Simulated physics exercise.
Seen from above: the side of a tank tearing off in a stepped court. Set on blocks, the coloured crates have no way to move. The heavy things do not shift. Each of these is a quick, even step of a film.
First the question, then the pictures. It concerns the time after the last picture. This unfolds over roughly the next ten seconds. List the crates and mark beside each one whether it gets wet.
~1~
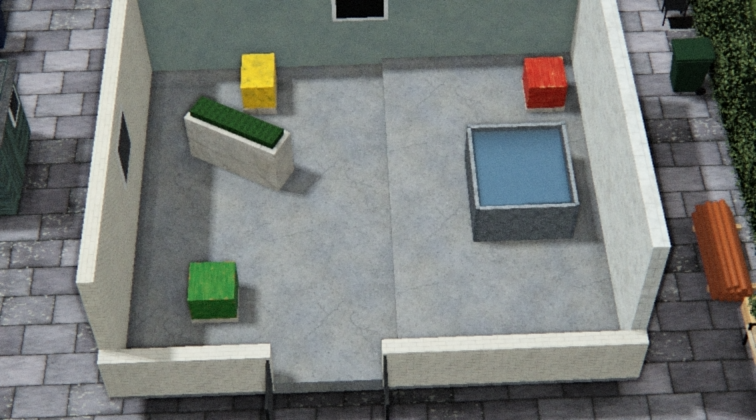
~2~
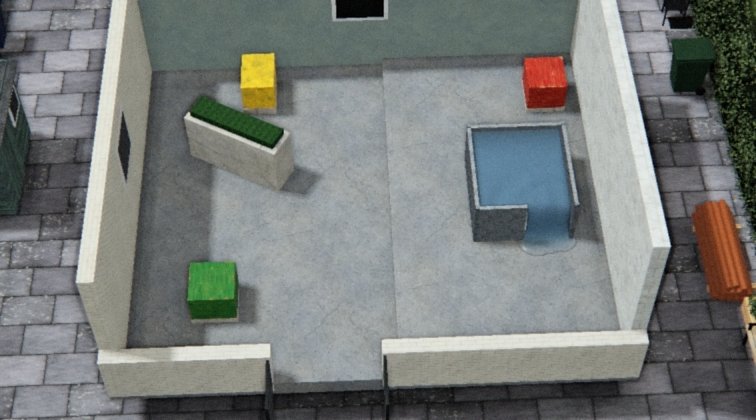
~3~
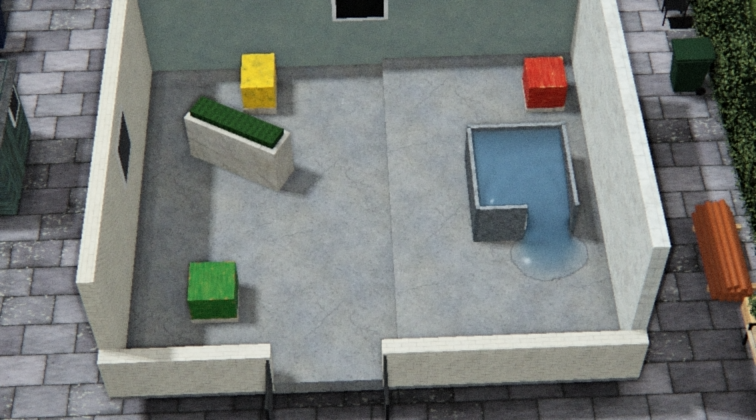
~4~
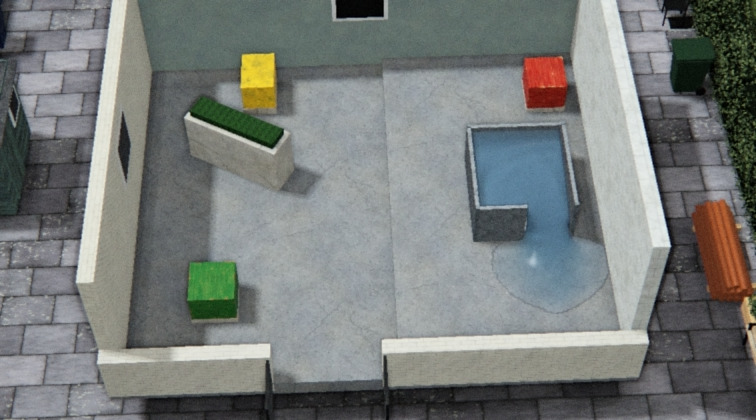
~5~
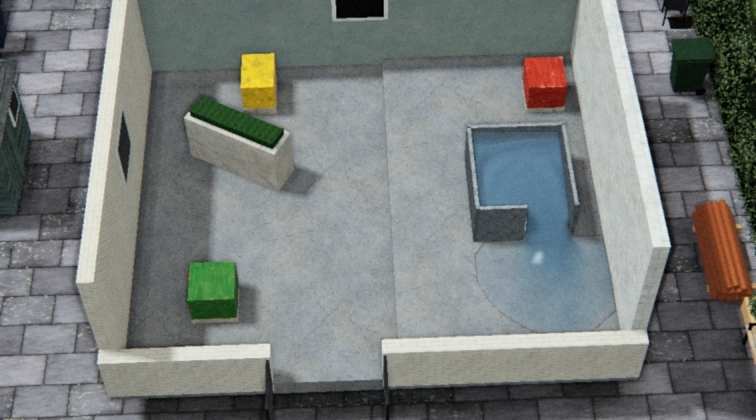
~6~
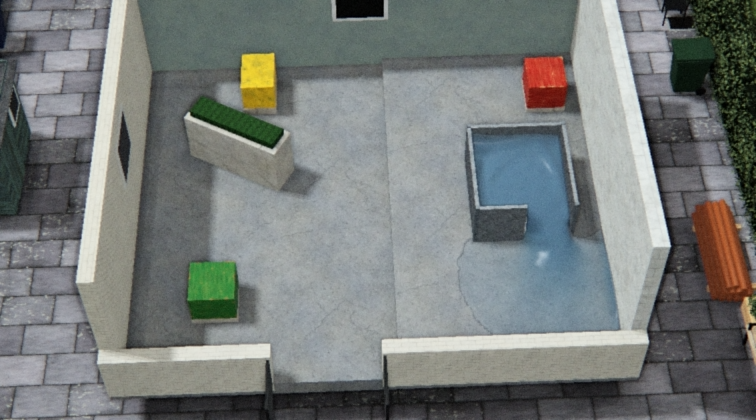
Yellow crate - stays dry; red crate - stays dry; green crate - gets wet.
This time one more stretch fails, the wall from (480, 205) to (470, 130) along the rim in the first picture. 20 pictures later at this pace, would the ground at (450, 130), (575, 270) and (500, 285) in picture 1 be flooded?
Spared, then spared, then spared.
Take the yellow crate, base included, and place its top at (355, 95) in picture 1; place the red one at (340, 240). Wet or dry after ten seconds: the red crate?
Result for red: Overtopped.
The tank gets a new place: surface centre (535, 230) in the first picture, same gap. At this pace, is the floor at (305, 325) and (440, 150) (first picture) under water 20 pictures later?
The first spot is wetted, while the second is not reached.
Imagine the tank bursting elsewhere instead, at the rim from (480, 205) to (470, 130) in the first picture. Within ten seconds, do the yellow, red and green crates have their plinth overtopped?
The yellow crate is flooded, the red crate is untouched and the green crate is flooded.
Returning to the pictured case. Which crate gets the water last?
My answer is the yellow-painted one.
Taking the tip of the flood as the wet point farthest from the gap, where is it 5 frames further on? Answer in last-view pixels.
My guess is roughly (412, 360).
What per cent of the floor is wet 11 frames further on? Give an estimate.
I'd say 15 per cent.
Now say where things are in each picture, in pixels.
In the first frame, the open tank at (521, 168) is whole and still.
In the second frame, the front is at (524, 246), out from the gap at (547, 227).
In the third frame, the front is at (539, 276), out from the gap at (547, 227).
In the fourth frame, water pours out at (547, 228) and has run to (555, 309).
In the fifth frame, water pours out at (547, 228) and has run to a hidden place.
In the sixth frame, water pours out at (547, 227) and has run to a hidden place.
A moment on, water covers 10 % of the floor; the yellow crate not reached, the red crate not reached, the green crate not reached.
Next, water covers 15 % of the floor; the yellow crate not reached, the red crate not reached, the green crate not reached.
Then, water covers 35 % of the floor; the yellow crate not reached, the red crate not reached, the green crate water round its plinth.
Later, water covers 60 % of the floor; the yellow crate not reached, the red crate water round its plinth, the green crate water round its plinth.
In the end, water covers 70 % of the floor; the yellow crate stayed above the water, the red crate stayed above the water, the green crate was topped.
